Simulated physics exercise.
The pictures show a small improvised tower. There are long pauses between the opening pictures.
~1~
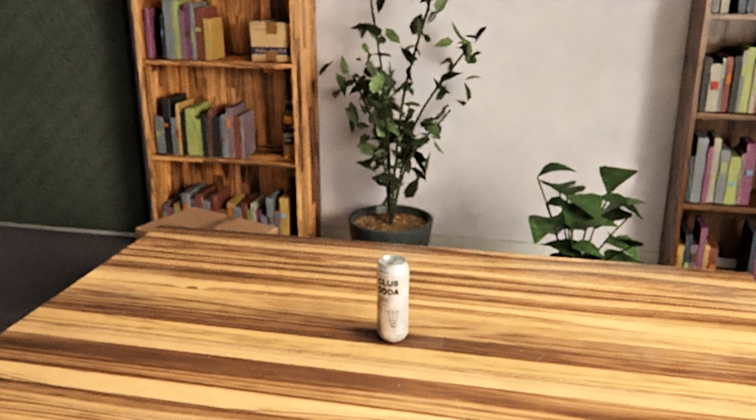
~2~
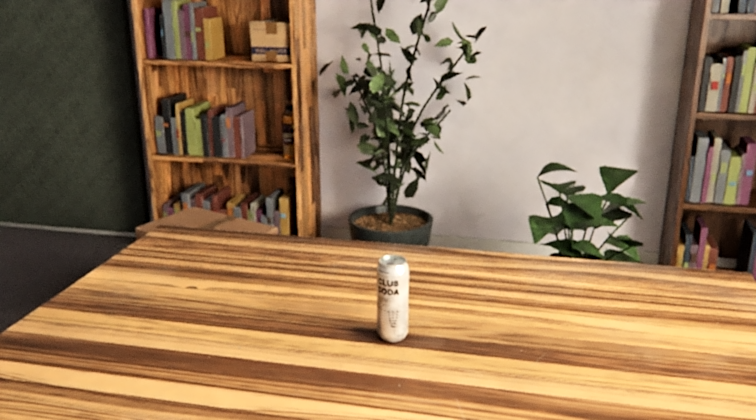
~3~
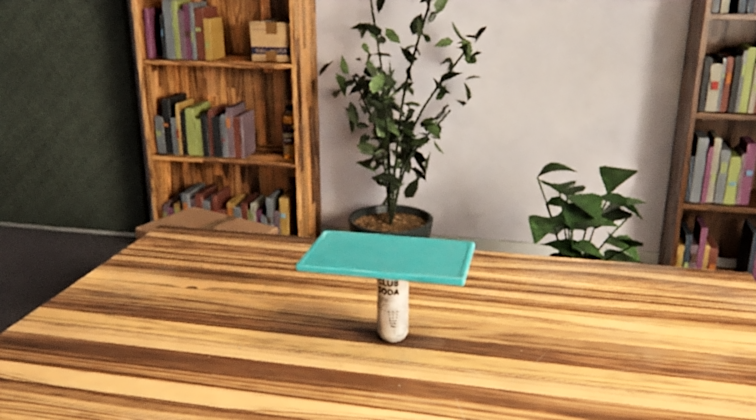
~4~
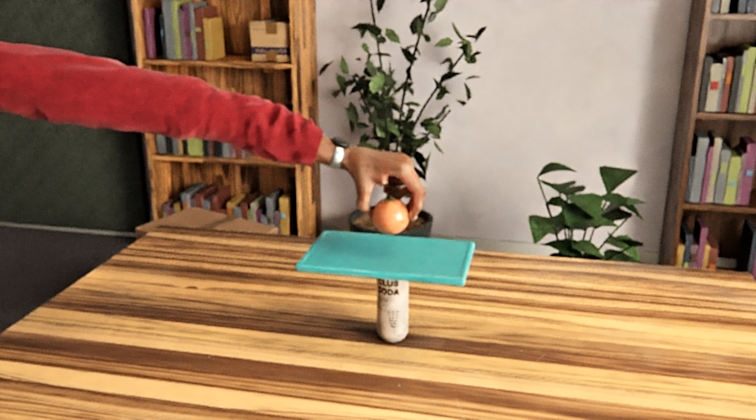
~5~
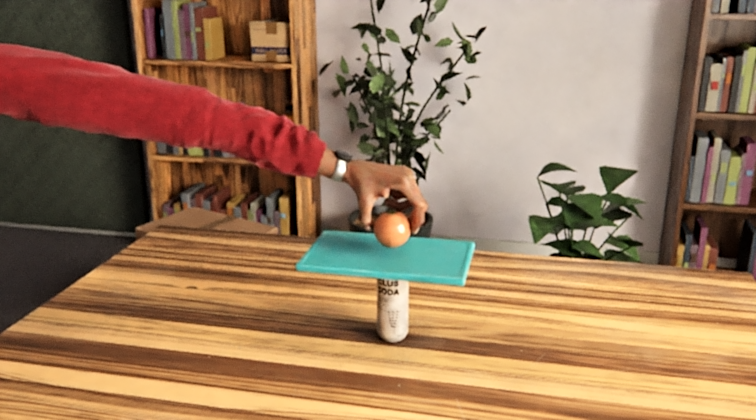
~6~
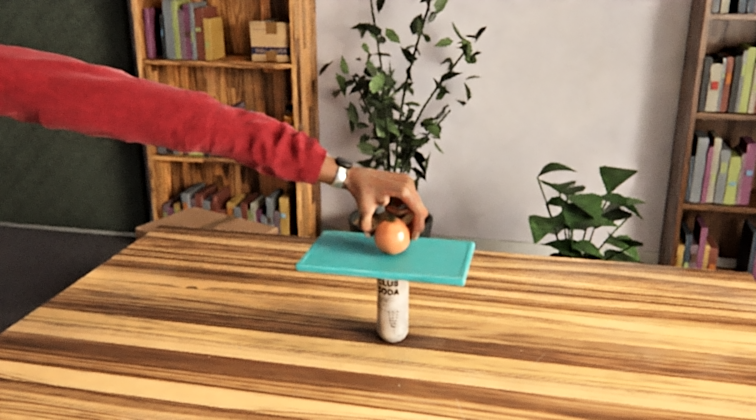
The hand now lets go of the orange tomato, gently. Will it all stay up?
The stack keeps its balance.
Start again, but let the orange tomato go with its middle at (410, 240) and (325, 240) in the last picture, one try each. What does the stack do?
First try: It holds; second try: It gives way.
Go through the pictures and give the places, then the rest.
The last thing is not in view yet, in the first picture.
The last thing is not in view yet, in the second picture.
The last thing is not in view yet; turquoise lid (388, 256), in the third picture.
Coming down; orange tomato (390, 216); turquoise lid (388, 256), in the fourth picture.
Coming down; orange tomato (392, 229); turquoise lid (388, 256), in the fifth picture.
In place under the hand; orange tomato (392, 236); turquoise lid (388, 256), in the sixth picture.
Then, 0.30 s later than the last frame, all is still.
Then, 0.70 s later than the last frame, orange tomato resting near (392, 236).
When it is over, all 3 as before. End places, in pixels of the last picture, orange tomato near (392, 236). The stack holds.
